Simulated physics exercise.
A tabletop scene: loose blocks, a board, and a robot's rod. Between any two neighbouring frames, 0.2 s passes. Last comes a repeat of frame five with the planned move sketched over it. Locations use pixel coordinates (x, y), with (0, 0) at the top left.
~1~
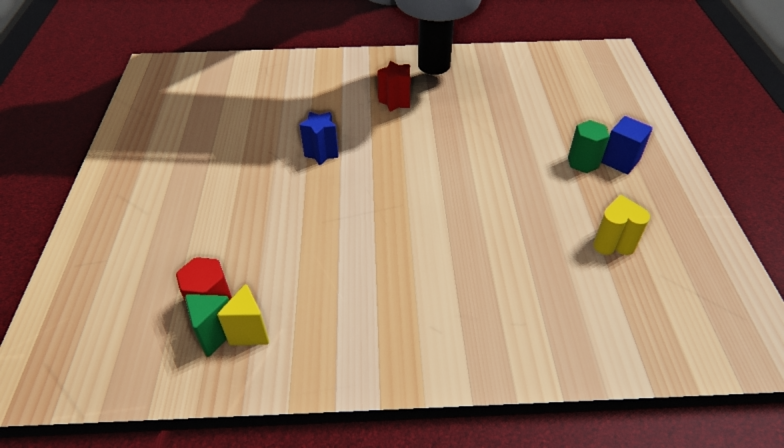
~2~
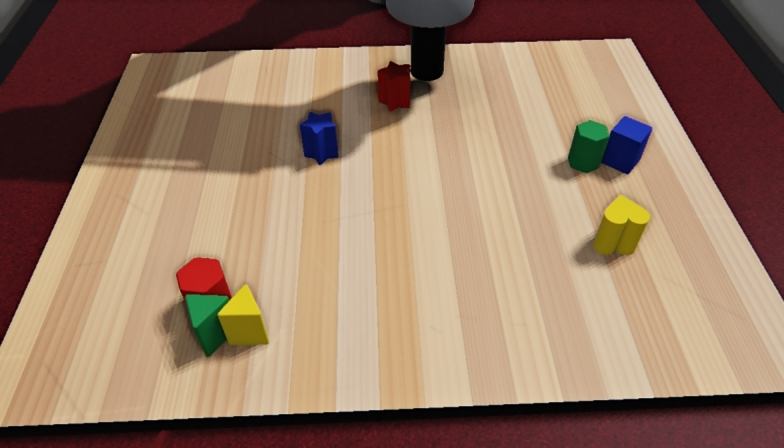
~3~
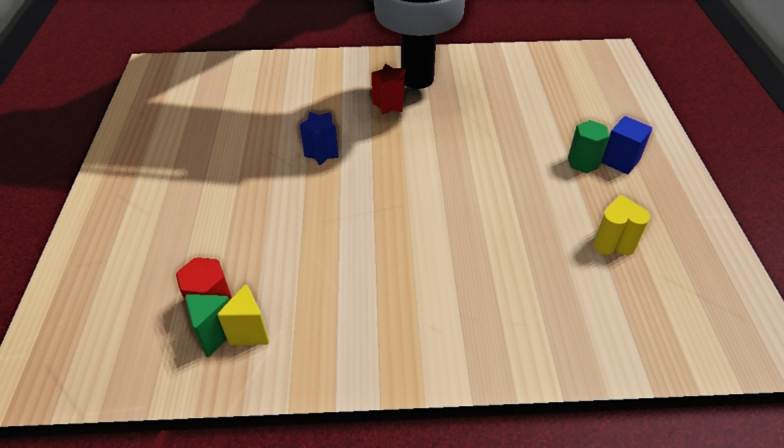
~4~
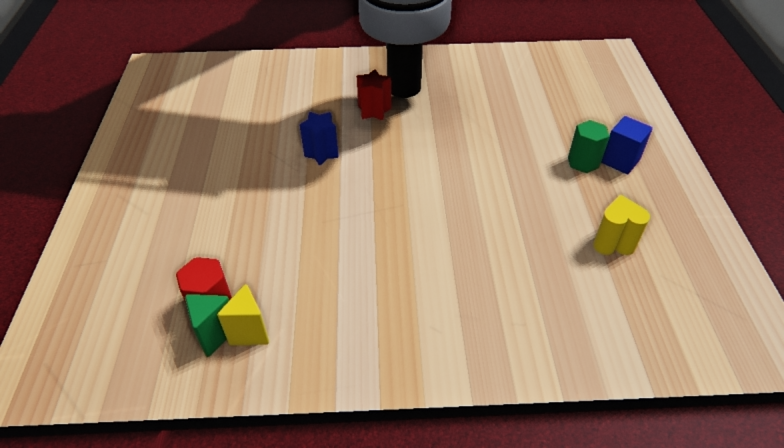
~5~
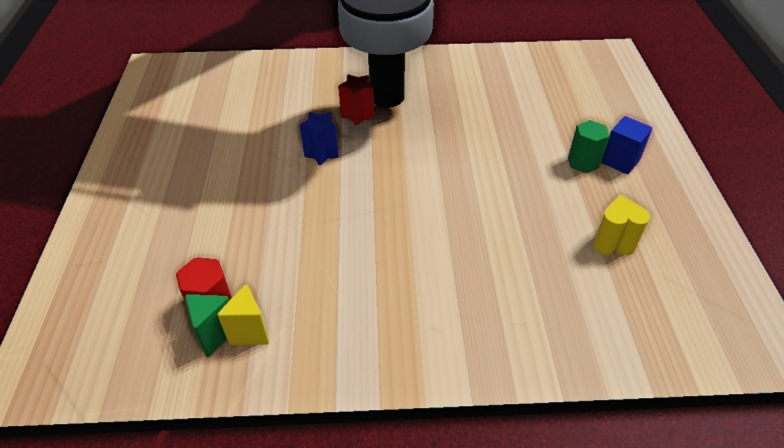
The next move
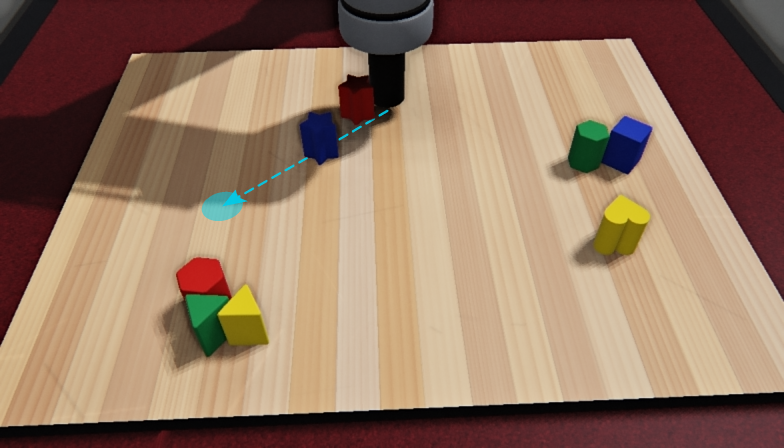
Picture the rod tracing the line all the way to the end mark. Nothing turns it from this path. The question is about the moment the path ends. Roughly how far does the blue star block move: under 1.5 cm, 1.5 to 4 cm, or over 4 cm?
My answer is that it shifts over 4 cm.
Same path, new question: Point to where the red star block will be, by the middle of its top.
Answer: (314, 94).
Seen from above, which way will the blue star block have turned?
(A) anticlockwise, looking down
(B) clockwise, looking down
It's A.
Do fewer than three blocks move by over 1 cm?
In short: Yes.
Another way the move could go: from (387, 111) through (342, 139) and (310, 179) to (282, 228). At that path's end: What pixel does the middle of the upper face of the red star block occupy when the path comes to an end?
The middle of its upper face will lie at (319, 92).
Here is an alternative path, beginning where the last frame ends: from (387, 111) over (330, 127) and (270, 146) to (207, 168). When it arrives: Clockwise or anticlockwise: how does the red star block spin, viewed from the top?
Viewed from the top, it goes clockwise.
The line goes from (387, 111) to (222, 206).
On the path given first. One third of the way, rod (337, 127); blue star block (309, 127); red star block (315, 93), turned 60° clockwise.
Two thirds of the way, rod (280, 159); blue star block (264, 163), turned 60° anticlockwise; red star block (314, 94), turned 70° clockwise.
At the end, rod (218, 193); blue star block (243, 186), turned 125° anticlockwise; red star block (314, 94), turned 70° clockwise.
